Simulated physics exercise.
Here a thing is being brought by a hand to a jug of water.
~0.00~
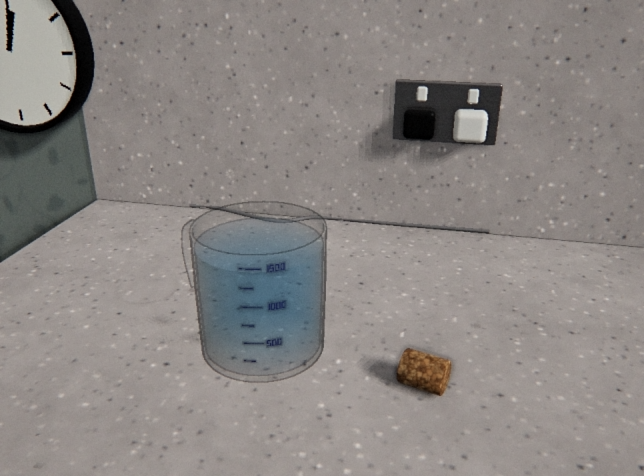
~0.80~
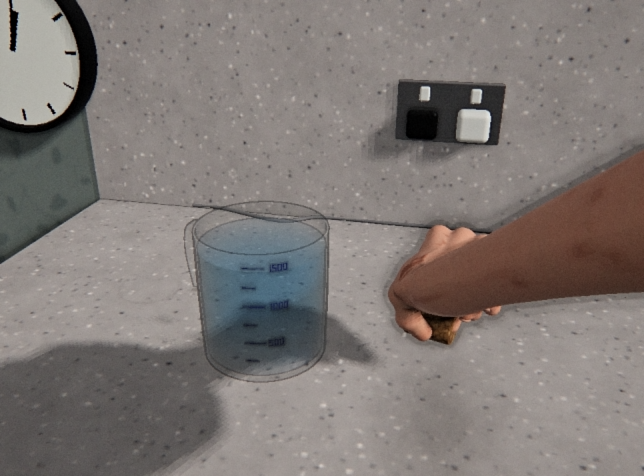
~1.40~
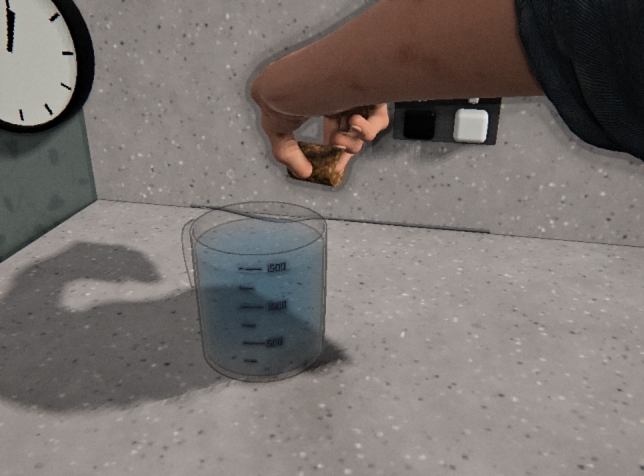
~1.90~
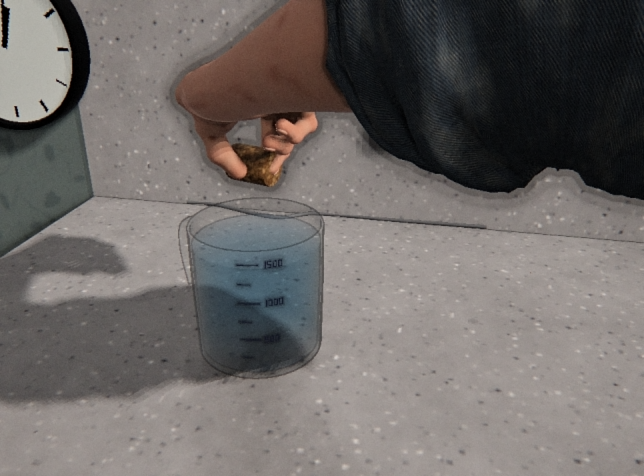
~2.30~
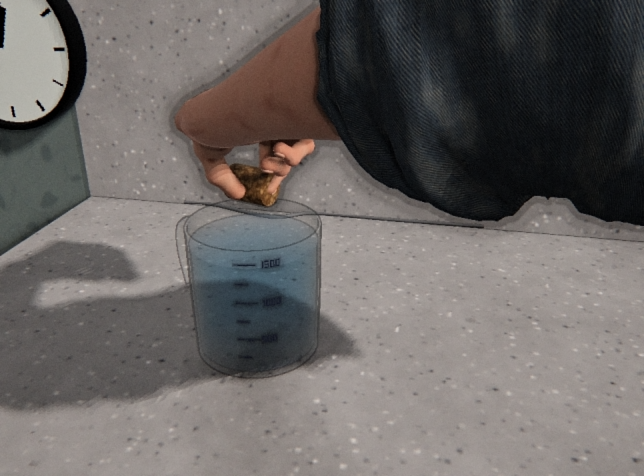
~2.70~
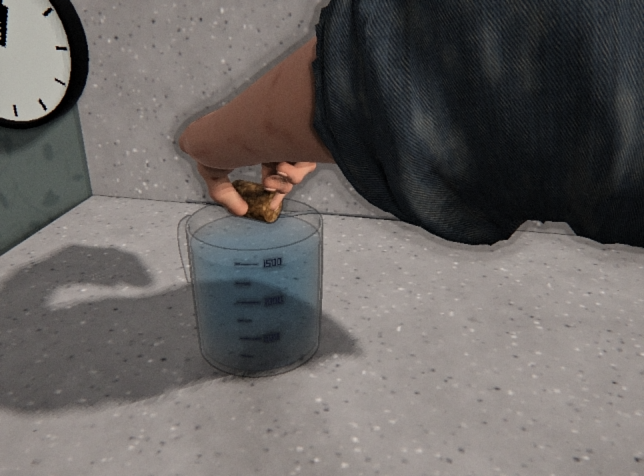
A hand picks up a cork, carries it left and lowers it over a water jug.
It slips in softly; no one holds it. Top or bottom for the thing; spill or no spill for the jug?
Once released it stays up top; meanwhile the jug keeps every drop.
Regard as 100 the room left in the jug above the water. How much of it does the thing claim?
Roughly 0 %.
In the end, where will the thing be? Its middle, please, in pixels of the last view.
It comes to rest near (256, 230).
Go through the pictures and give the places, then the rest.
In the first frame, the cork lies on the top at (424, 372); jug (261, 285) nearly full.
In the second frame, a hand picks up the cork at (431, 321); jug nearly full, surface at (262, 243).
In the third frame, the cork is carried over at (317, 164); jug (262, 285) nearly full.
In the fourth frame, the cork is above the jug at (253, 165); jug nearly full, surface at (257, 240).
In the fifth frame, the cork comes down at (252, 185); jug (256, 281) nearly full.
In the sixth frame, the cork is just over the surface at (254, 201); jug nearly full, surface at (256, 238).
After 3.0 s, the cork enters the water; the jug is nearly full.
After 3.4 s, the cork comes up again; the jug is nearly full.
After 5.0 s, the cork is afloat; the jug is nearly full; none went over.
